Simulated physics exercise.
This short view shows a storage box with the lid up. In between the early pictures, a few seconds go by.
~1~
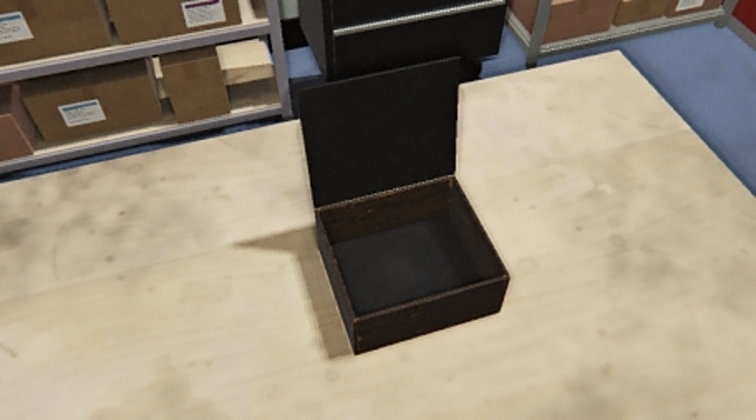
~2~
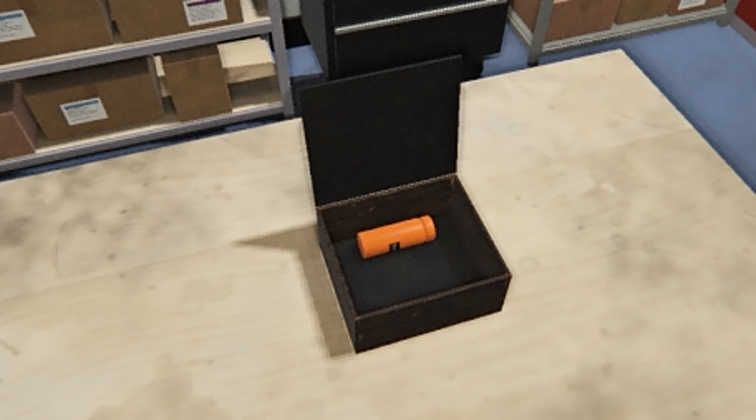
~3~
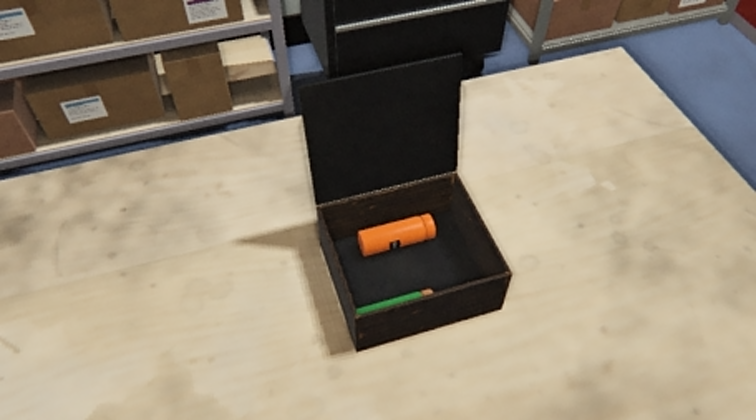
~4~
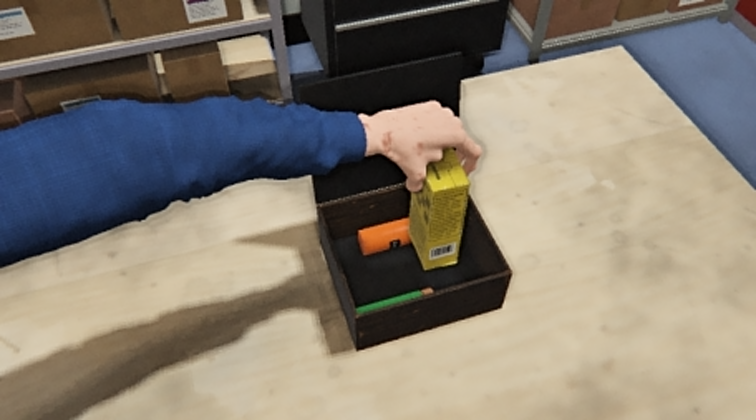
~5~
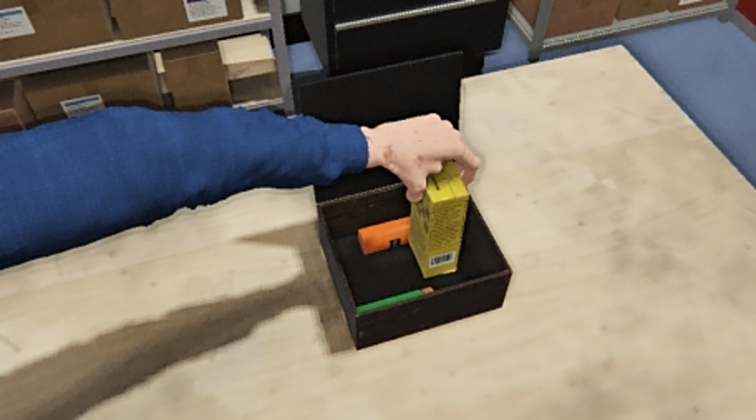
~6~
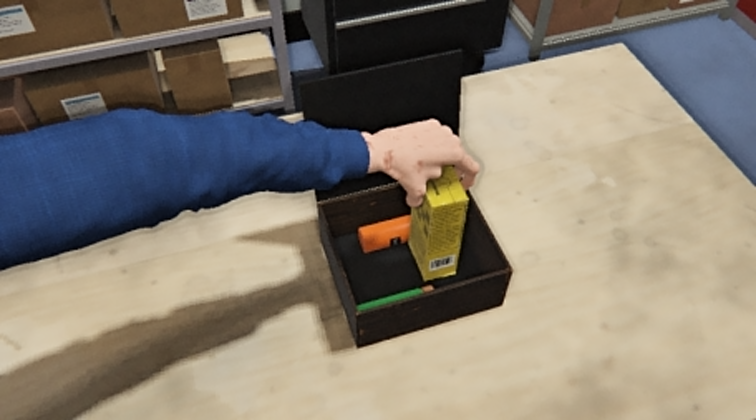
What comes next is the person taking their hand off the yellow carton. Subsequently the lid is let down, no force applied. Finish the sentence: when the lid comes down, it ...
... cannot close.
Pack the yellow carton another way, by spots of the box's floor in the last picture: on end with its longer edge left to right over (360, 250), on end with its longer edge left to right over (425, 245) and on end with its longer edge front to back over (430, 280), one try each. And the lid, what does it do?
Open, Open, Open.
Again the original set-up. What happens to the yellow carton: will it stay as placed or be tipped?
At the finish the yellow carton holds its orientation.
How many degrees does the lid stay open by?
Angle: About 55°.
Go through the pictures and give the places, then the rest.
In the first picture, the last thing is not in view yet.
In the second picture, the last thing is not in view yet.
In the third picture, the last thing is not in view yet.
The fourth picture shows on its way; yellow carton (437, 210).
The fifth picture shows on its way; yellow carton (436, 219).
The sixth picture shows put in, still held; yellow carton (436, 223).
Then, 0.50 s after the last picture, yellow carton tipped 11° from how it was near (422, 226).
Then, 1.10 s after the last picture, lid starting down; yellow carton slid a little near (427, 235).
Then, 1.60 s after the last picture, lid 58° above the rim; yellow carton slid a little near (428, 236).
At rest, lid 53° above the rim; moved from the start, yellow carton; the other 2 in place. Seen from the same camera at the end, yellow carton near (428, 236).
